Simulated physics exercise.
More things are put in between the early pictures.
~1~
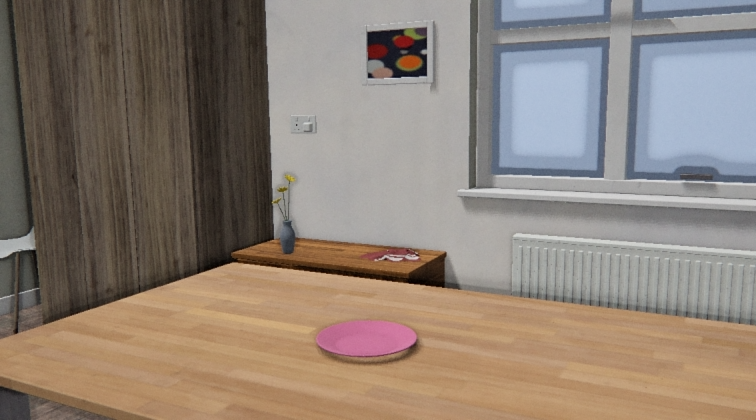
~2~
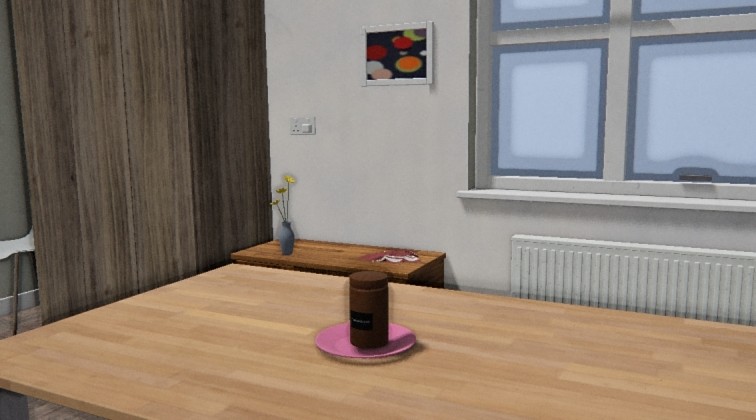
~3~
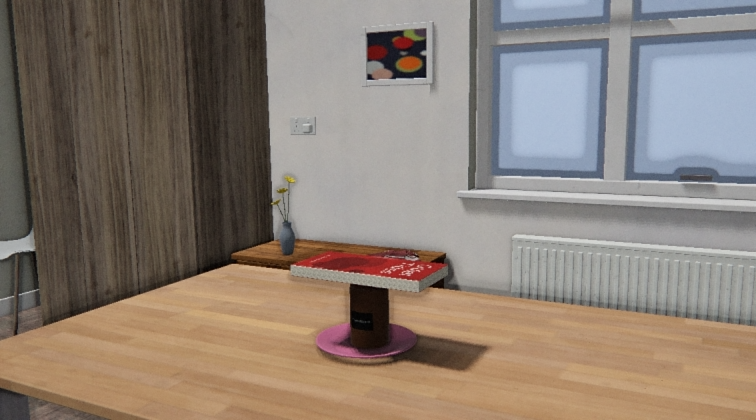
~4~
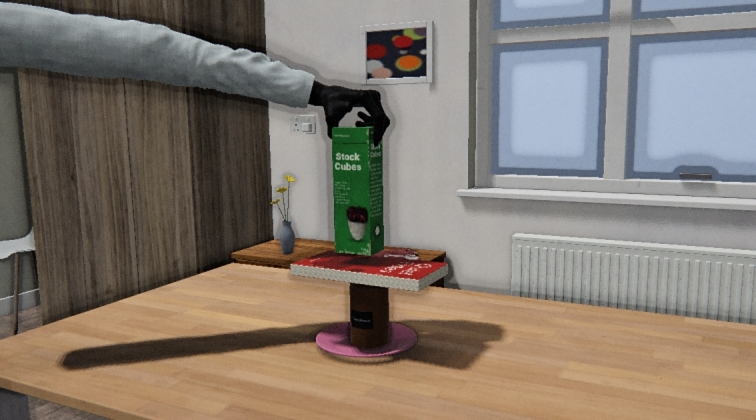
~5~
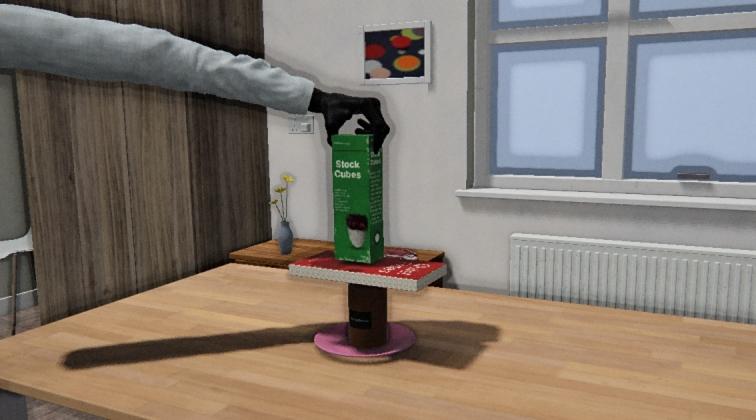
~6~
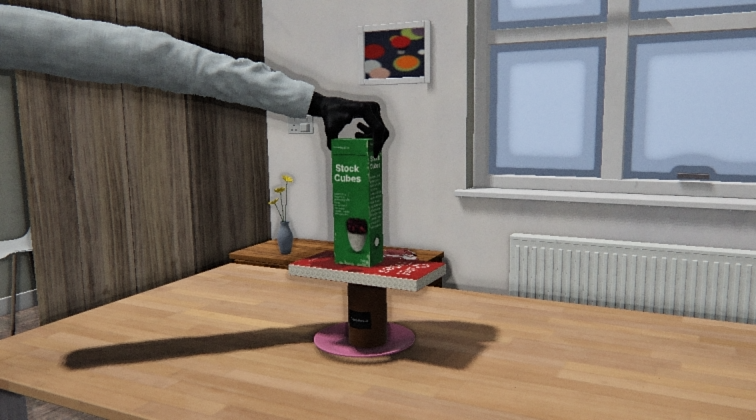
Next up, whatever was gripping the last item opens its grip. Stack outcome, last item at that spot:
I expect the stack will stand.
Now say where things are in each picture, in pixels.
The last thing is not in view yet; pink plate (367, 341), in the first picture.
The last thing is not in view yet; brown jar (369, 309), in the second picture.
The last thing is not in view yet; red book (369, 270), in the third picture.
Coming down; green carton (358, 190), in the fourth picture.
Coming down; green carton (358, 198); brown jar (368, 308), in the fifth picture.
Set down, still held; green carton (358, 201); red book (367, 269), in the sixth picture.
Then, 0.90 s later than the last frame, all is still.
Then, 2.00 s later than the last frame, green carton resting near (357, 202).
When it is over, all 4 as before. End places, in pixels of the last picture, green carton near (357, 202). The pile stays up.
